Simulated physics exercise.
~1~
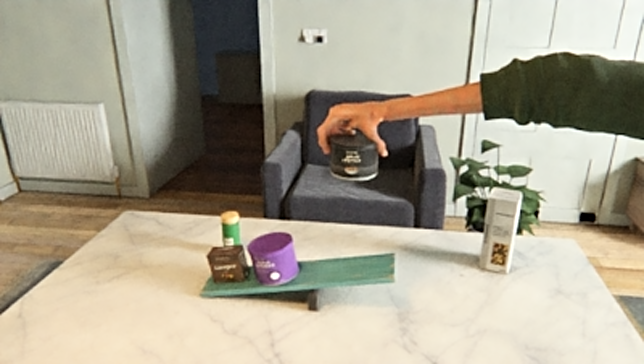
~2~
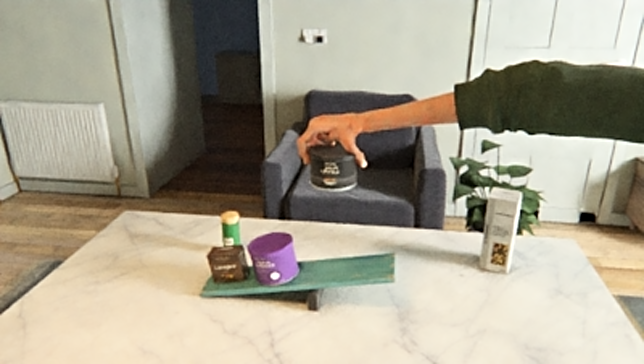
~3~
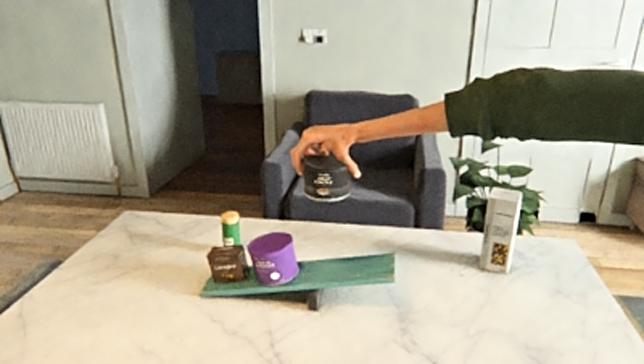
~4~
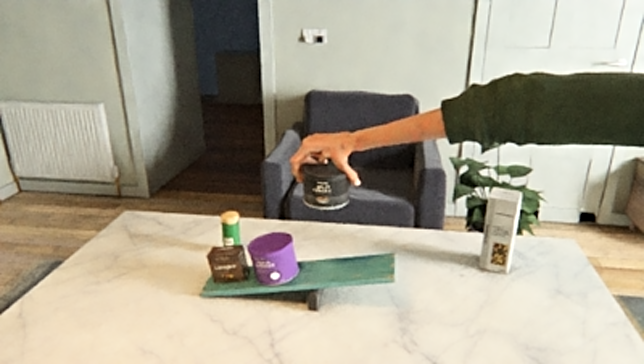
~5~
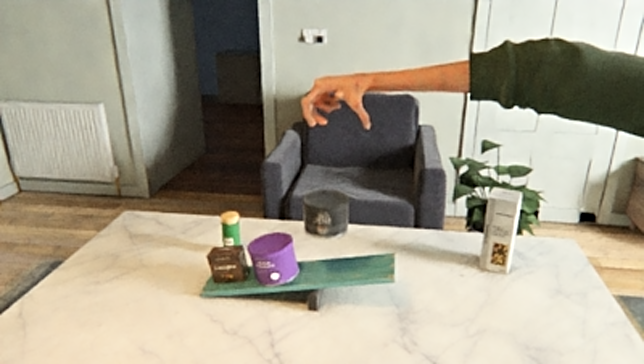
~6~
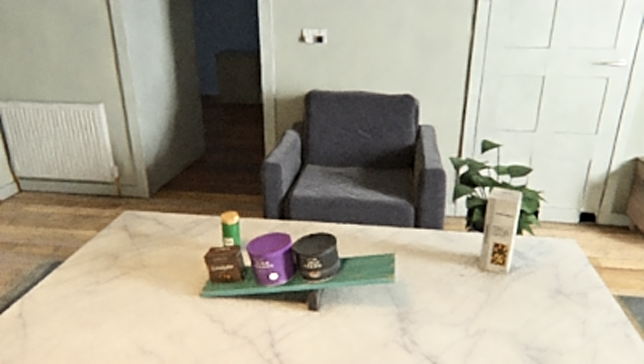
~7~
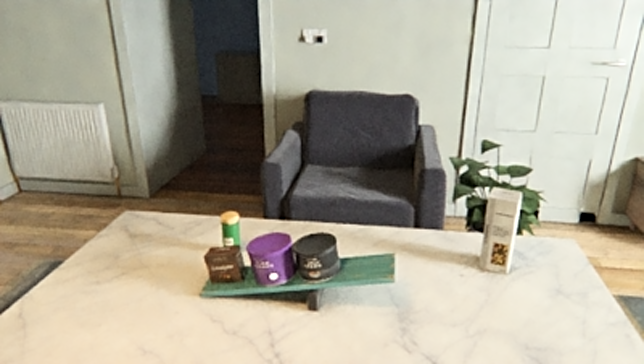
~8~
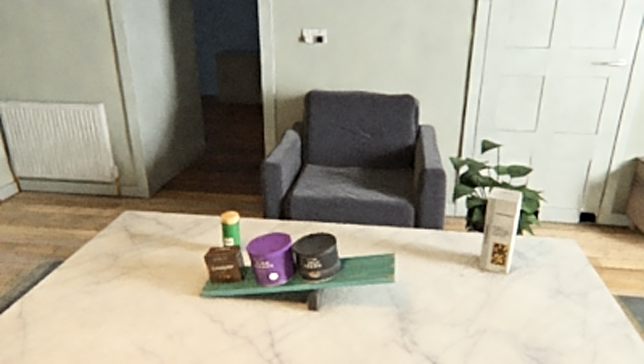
Hand lowering a black tub and dropping it beside a purple tub on a tilted turquoise plank, which stays leaning left.
